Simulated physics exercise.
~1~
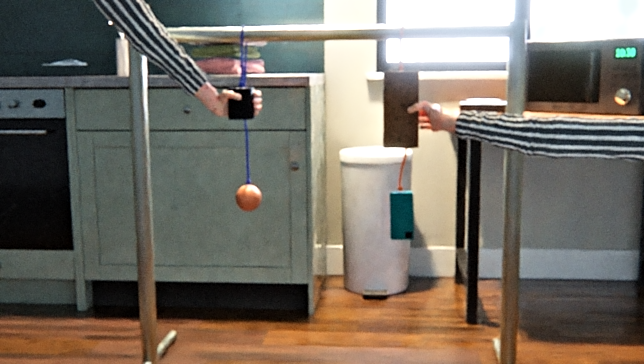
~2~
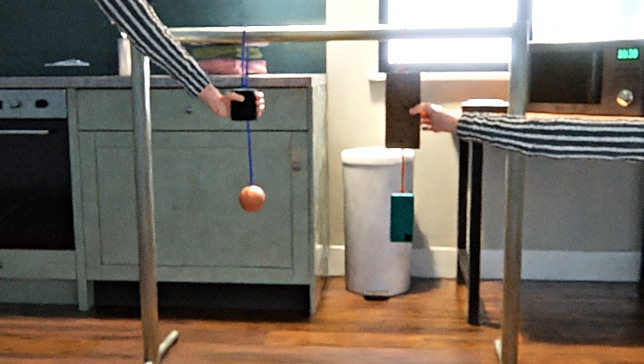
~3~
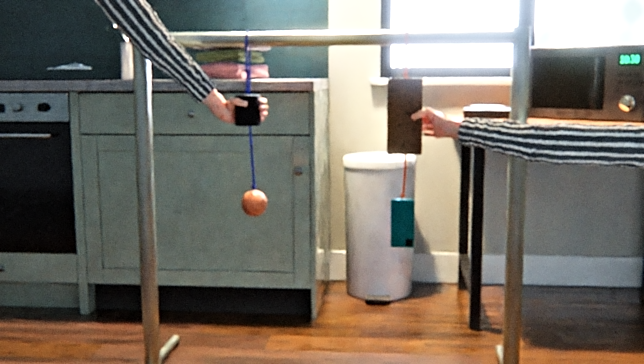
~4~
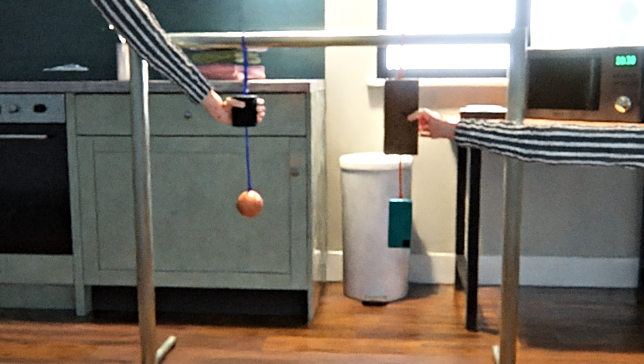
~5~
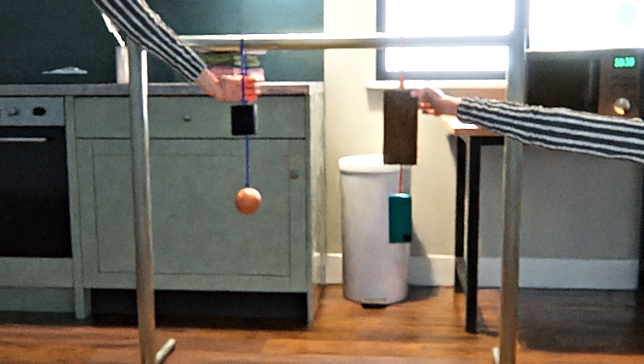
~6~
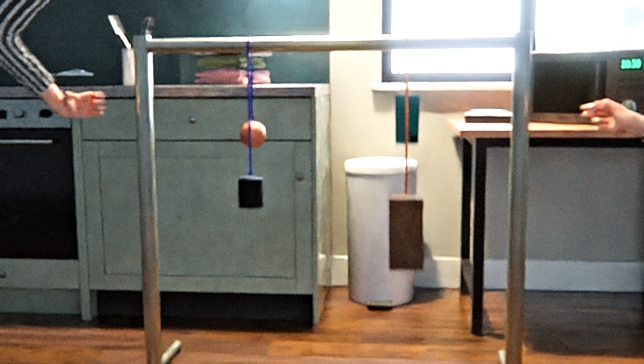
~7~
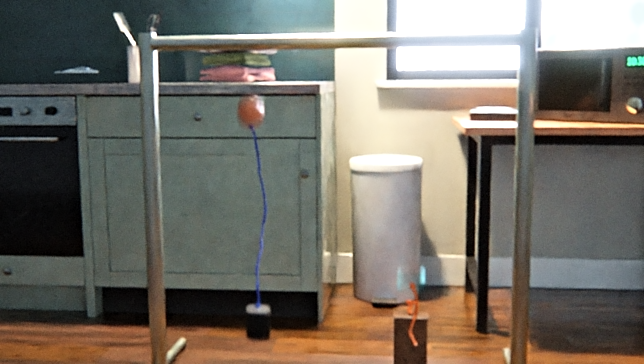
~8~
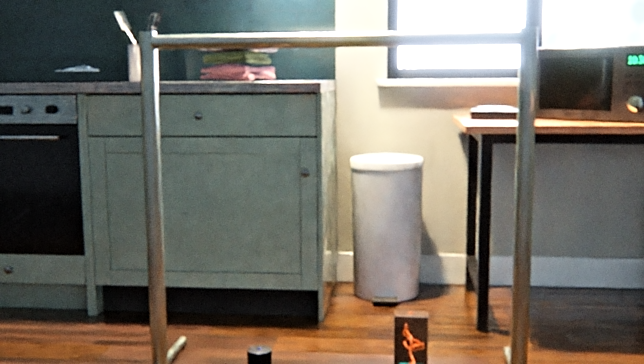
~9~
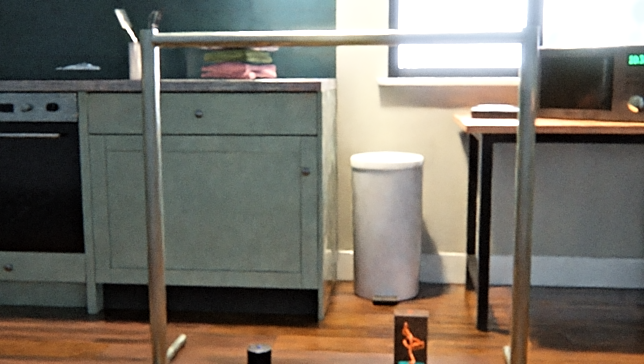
Kitchen with two hands releasing dark blocks strung over a metal rail, an orange ball rising and both blocks dropping to the floor.
